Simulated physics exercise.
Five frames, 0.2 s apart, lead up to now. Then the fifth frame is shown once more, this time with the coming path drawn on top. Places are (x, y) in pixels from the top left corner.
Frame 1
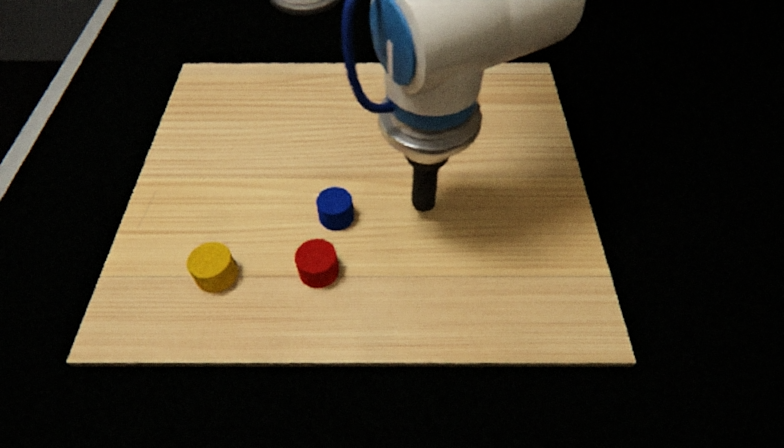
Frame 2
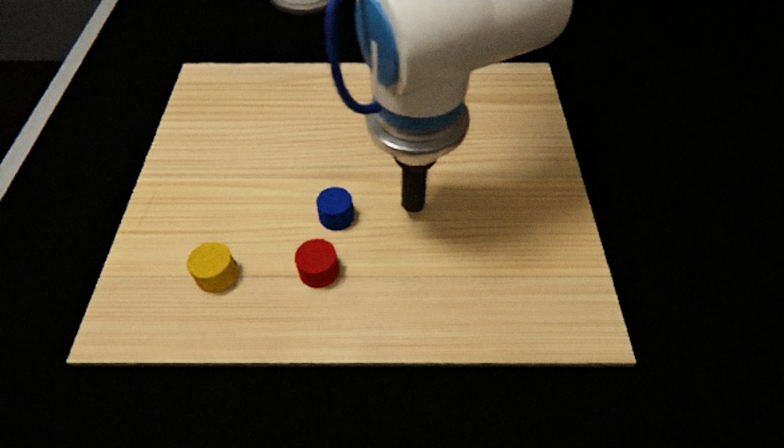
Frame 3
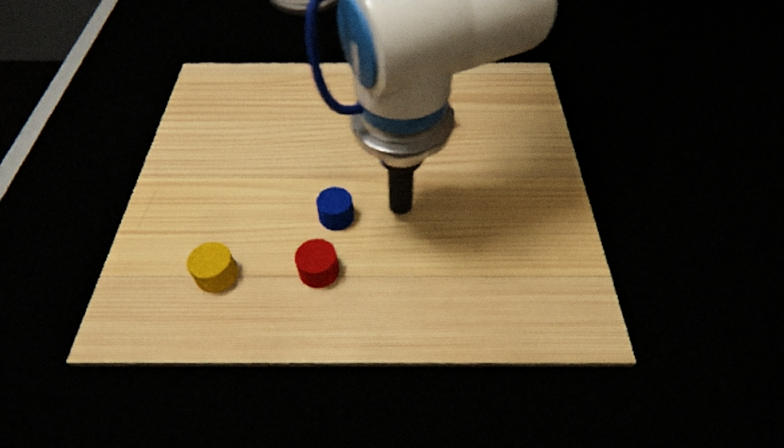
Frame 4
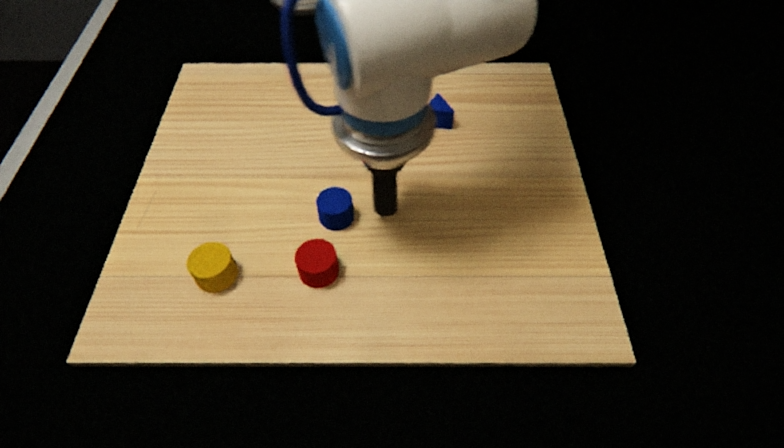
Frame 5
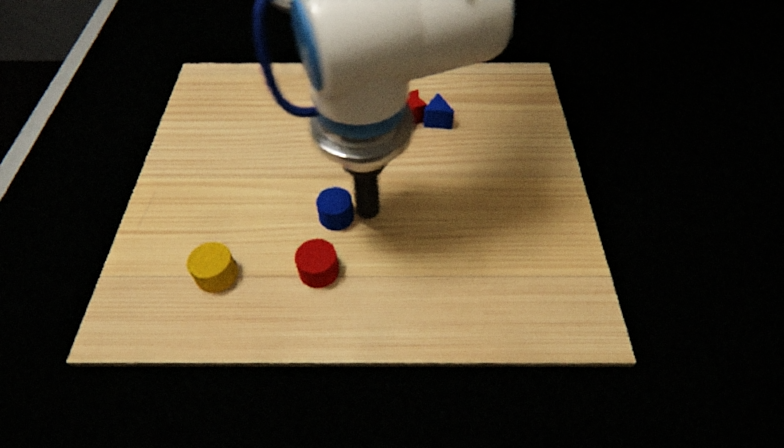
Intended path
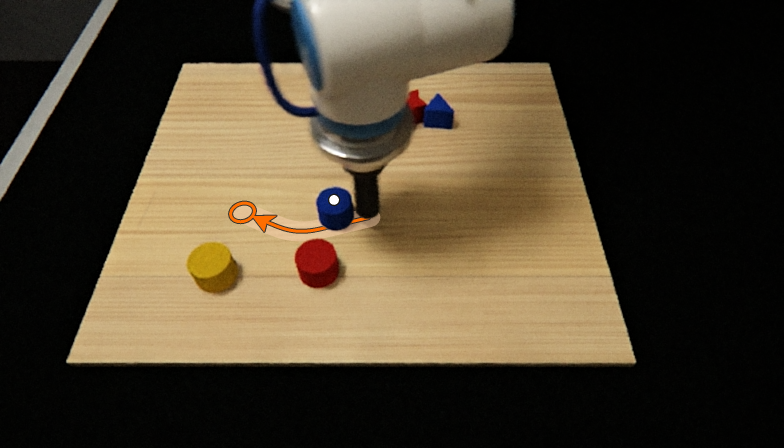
The footage shows a robotic arm moving a black stick left across a wooden board toward a blue circular block, revealing blue and red pieces behind it, while the blue, red and yellow circular blocks stay still.
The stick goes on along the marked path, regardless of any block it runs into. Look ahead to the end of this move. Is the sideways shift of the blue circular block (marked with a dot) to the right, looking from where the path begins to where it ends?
Yes
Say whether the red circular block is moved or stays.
In the end it has not been moved.
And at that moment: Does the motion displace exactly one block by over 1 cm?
Final answer: Yes.
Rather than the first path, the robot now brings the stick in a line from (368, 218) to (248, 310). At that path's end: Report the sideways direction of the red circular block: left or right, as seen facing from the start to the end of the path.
Side: Left.
Drawn move, from (368, 218) through (324, 228) and (280, 227) to (243, 212); the dot is on the blue circular block.
The first path, step by step. One third of the way, stick at (323, 220); blue circular block at (297, 199).
Two thirds of the way, stick at (277, 219); blue circular block at (271, 188).
At the end, stick at (239, 204); red circular block still; blue circular block at (262, 178).
